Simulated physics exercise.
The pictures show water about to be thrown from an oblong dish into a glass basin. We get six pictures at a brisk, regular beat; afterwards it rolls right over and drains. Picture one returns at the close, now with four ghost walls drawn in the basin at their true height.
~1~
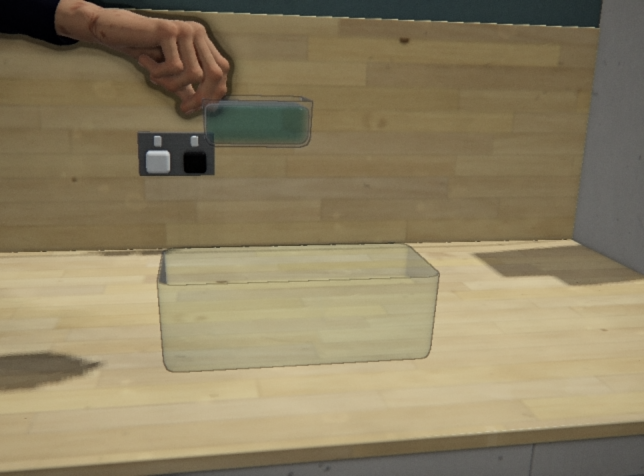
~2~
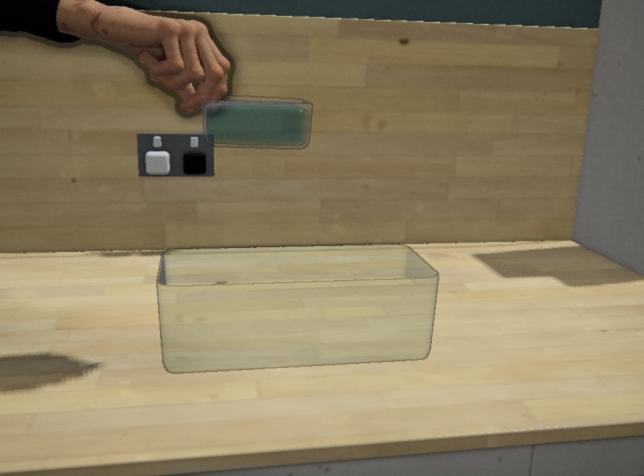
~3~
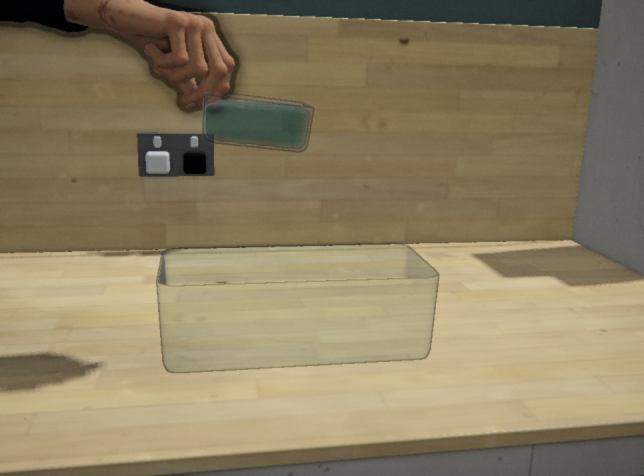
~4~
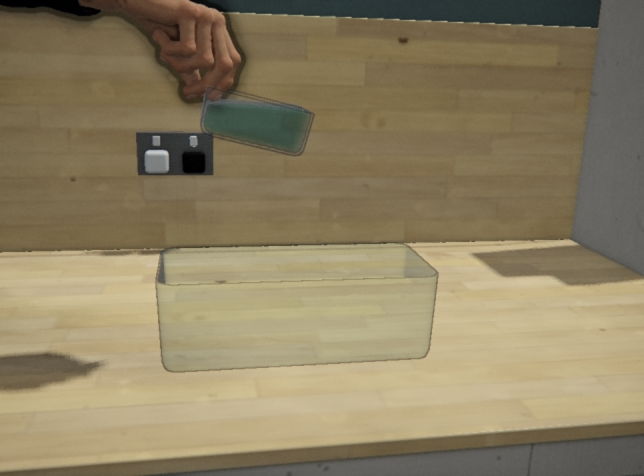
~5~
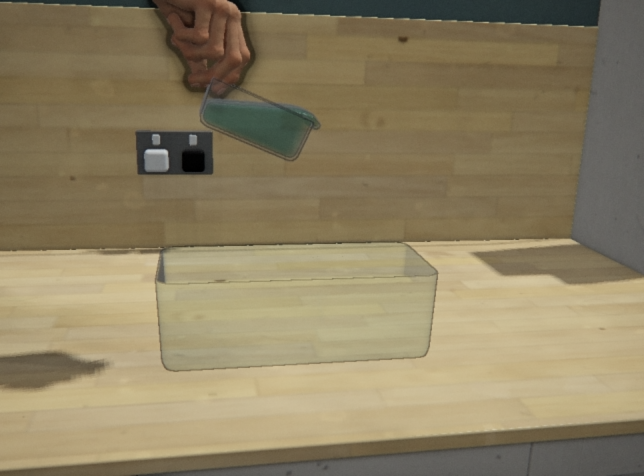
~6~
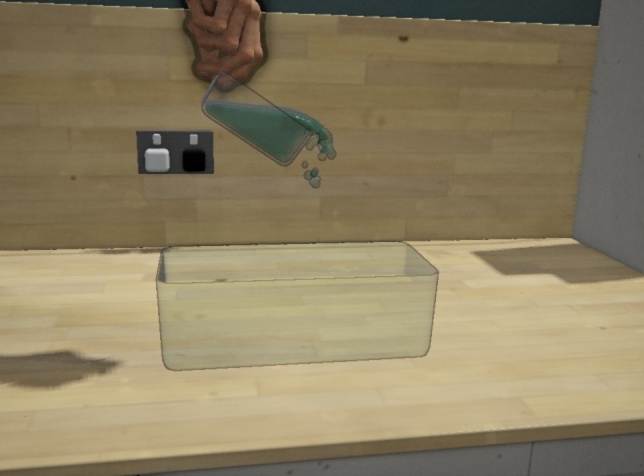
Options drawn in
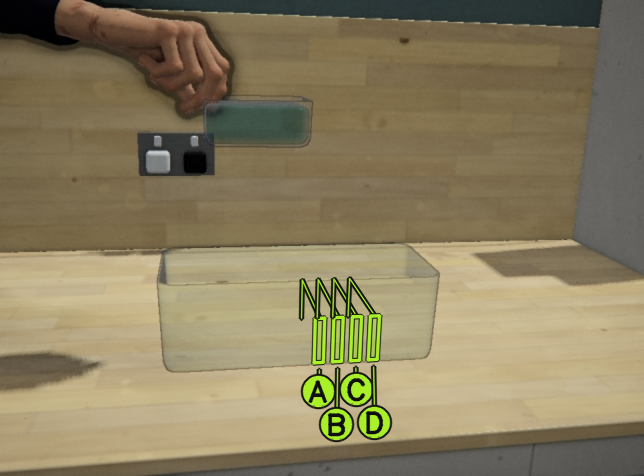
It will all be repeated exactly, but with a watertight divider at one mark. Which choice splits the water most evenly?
Position D.
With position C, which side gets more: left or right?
The right side.
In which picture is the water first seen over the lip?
Picture 5.
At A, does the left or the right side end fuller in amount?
The right one.
In lime, A at (319, 369); B at (337, 368); C at (355, 367); D at (373, 366).
For position A, about 14 % ends left of the wall and 85 % right of it.
For position B, about 21 % ends left of the wall and 77 % right of it.
For position C, about 29 % ends left of the wall and 68 % right of it.
For position D, about 51 % ends left of the wall and 48 % right of it.
